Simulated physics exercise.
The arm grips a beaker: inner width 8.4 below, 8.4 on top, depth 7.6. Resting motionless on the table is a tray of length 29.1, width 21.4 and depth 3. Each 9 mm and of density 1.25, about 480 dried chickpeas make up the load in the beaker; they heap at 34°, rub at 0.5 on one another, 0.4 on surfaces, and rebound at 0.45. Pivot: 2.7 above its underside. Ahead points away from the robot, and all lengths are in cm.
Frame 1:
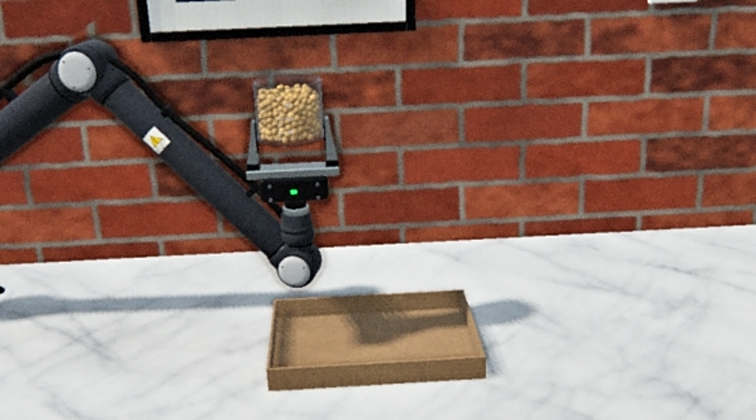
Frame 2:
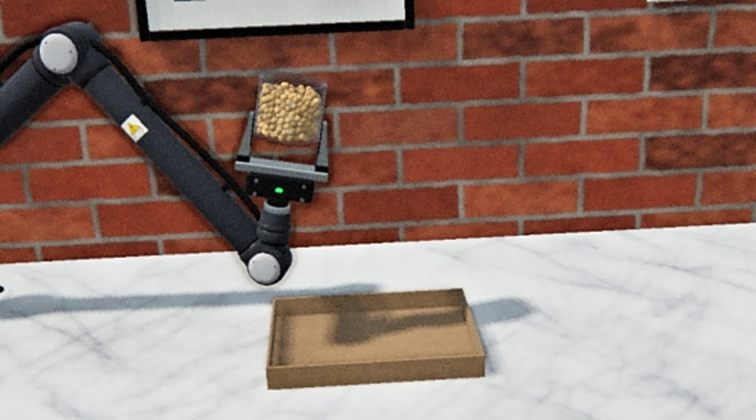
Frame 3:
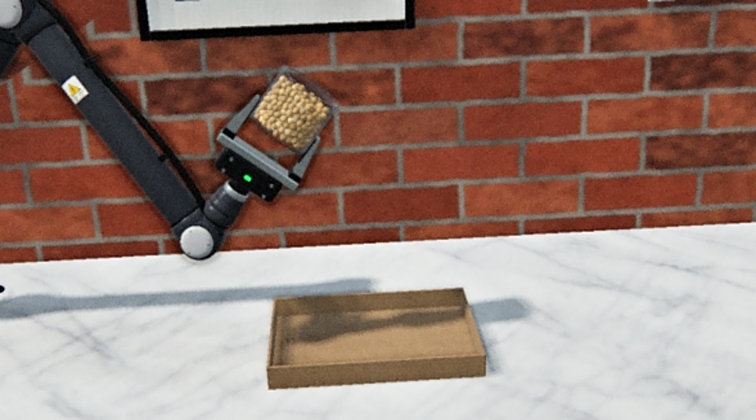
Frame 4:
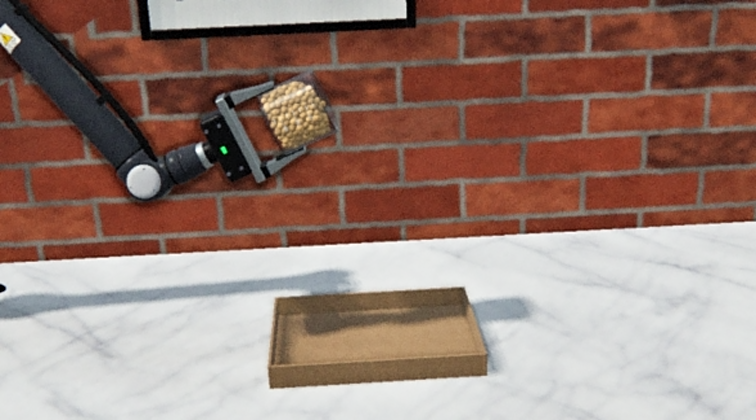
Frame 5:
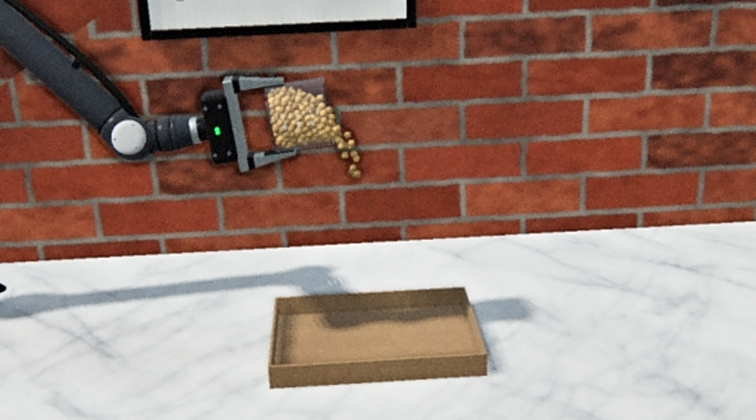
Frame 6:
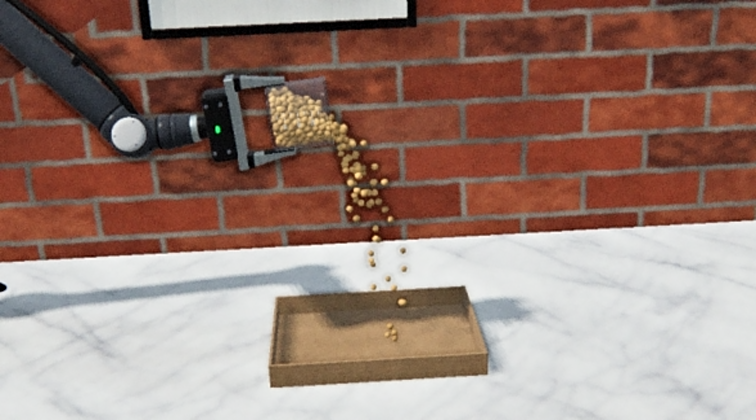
Robot arm tilting a clear beaker of dried chickpeas to the right, chickpeas pouring out into a shallow brown tray.
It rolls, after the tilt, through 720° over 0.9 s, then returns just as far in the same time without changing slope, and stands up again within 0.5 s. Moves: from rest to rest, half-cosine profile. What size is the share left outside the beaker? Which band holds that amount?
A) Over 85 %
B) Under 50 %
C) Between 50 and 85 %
Between 50 and 85 % (C).
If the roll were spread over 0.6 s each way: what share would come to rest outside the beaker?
In that case roughly 55 percent.
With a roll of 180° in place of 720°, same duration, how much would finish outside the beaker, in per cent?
In that case you'd get close to 65 per cent.
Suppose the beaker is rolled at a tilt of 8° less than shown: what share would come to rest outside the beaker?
In that case I'd say some 40 per cent.
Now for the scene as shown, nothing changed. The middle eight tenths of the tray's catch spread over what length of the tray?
About 20 centimetres.
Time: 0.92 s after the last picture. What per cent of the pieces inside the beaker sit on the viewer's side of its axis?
Looks like around 40 per cent is in the front half.
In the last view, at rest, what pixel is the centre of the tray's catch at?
In the last view, around (418, 334).
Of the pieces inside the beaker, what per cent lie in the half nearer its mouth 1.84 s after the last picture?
I reckon roughly 35 per cent.
Then, 0.92 s after the last picture, tipped 85°, highest piece 37 above the table; 247 in the beaker, 193 in the tray, 12 on the table or floor, 33 in flight or on a rim.
Then, 1.84 s after the last picture, tipped 84°, highest piece 36 above the table; 308 in the tray, 137 in the beaker, 24 on the table or floor, 16 in flight or on a rim.
Then, 2.50 s after the last picture, upright, highest piece 38 above the table; 329 in the tray, 132 in the beaker, 24 on the table or floor.
Then, 3.20 s after the last picture, upright, highest piece 37 above the table; 329 in the tray, 132 in the beaker, 24 on the table or floor.
Final count, 329 in the tray, 132 in the beaker, 24 on the table or floor. That is 73 % outside the beaker.
